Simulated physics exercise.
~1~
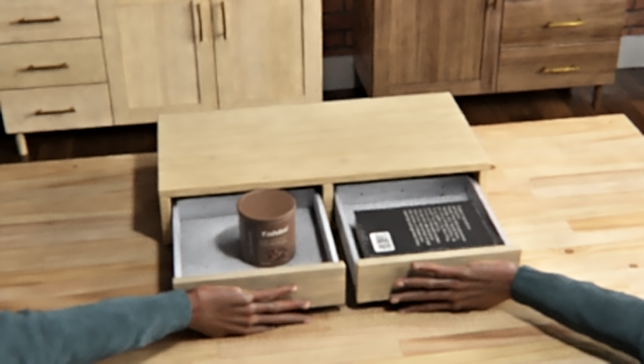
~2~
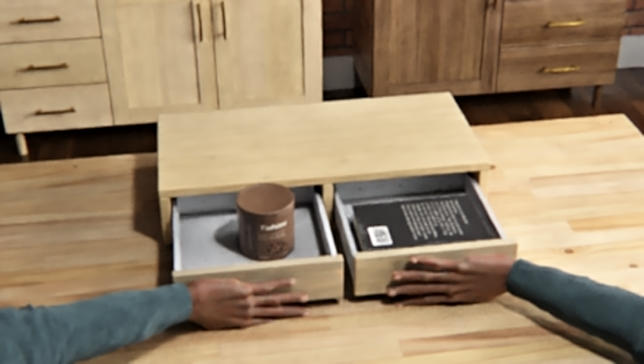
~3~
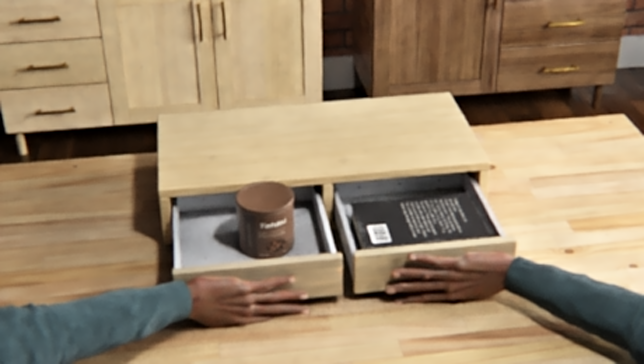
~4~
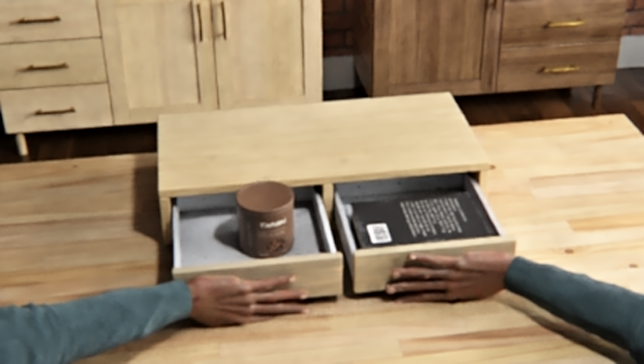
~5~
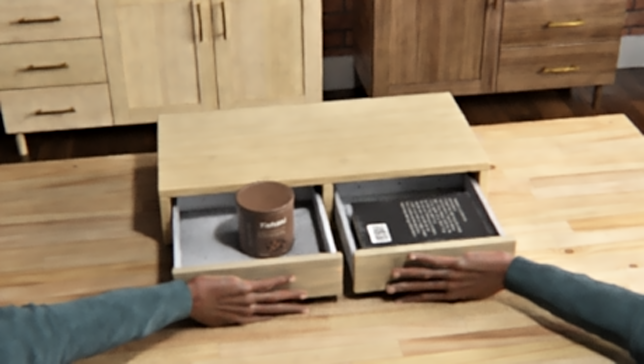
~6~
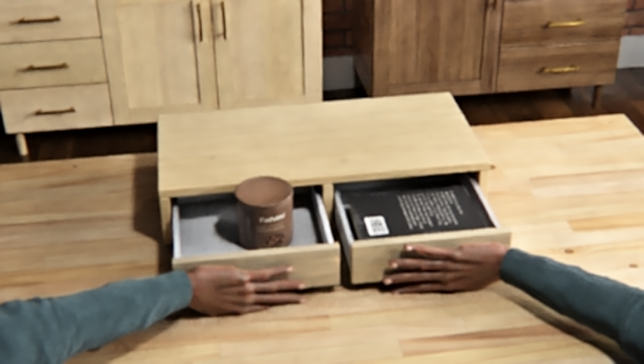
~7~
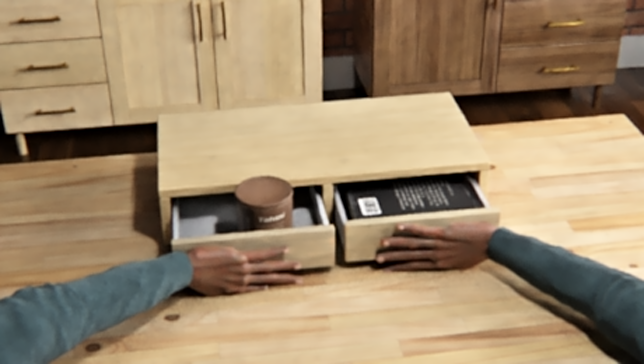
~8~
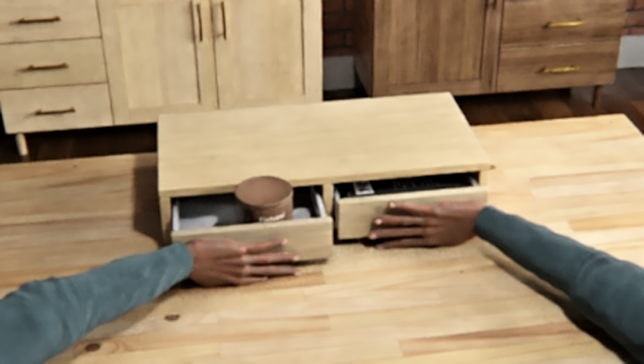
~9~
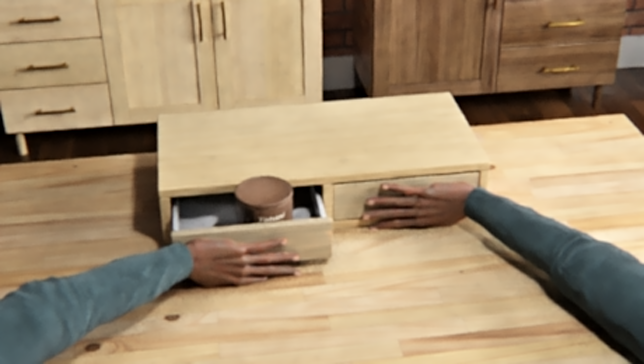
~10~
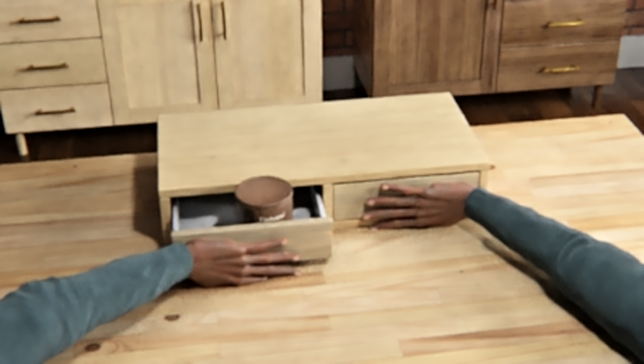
Two open drawers sit side by side in a low, pale wooden chest on a wooden table, seen from above and in front, with cabinets behind. The left drawer holds a brown tub standing upright, and the right one holds a black book lying flat. Two hands in teal sleeves press against the drawer fronts, nudge them slightly, pause, then push both inward together. With both about half in, the tub nears the chest's top edge and the left drawer soon stops. The right drawer slides on until it is shut, hiding the book, while the left stays partly open with the tub showing.
